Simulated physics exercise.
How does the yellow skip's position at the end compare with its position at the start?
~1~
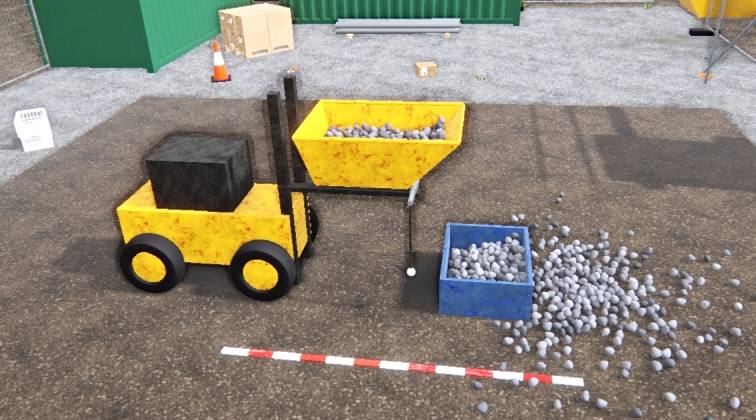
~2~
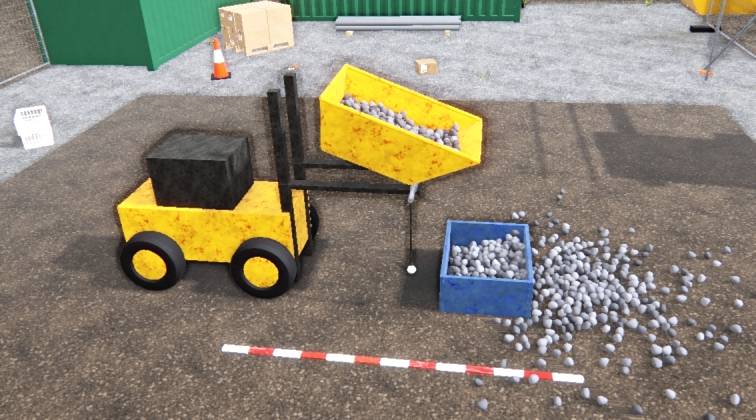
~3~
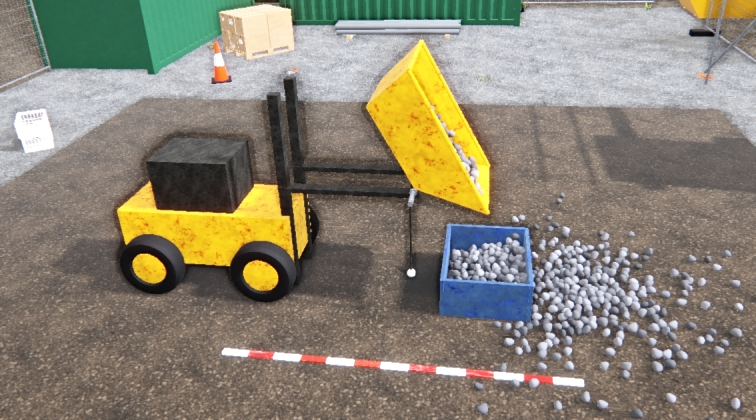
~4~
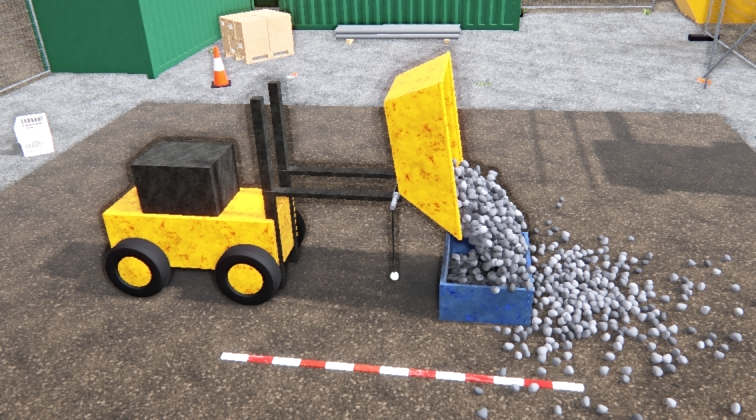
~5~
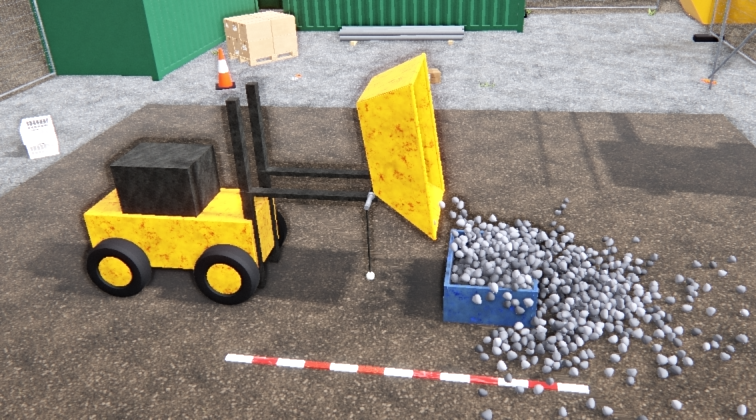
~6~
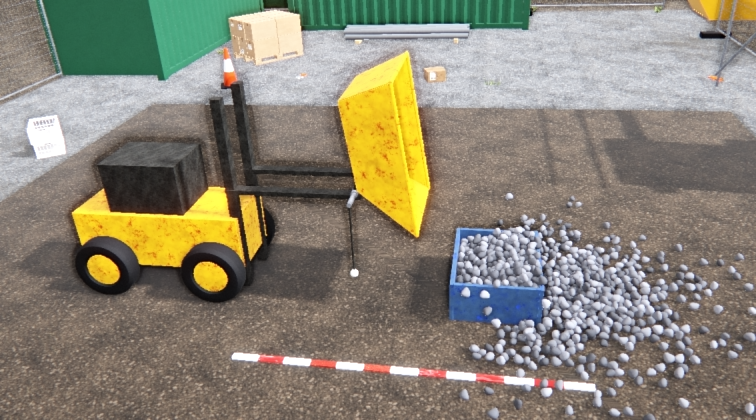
The skip ends in almost the same place in the view as it began, but it is now tipped steeply to the right instead of sitting level.
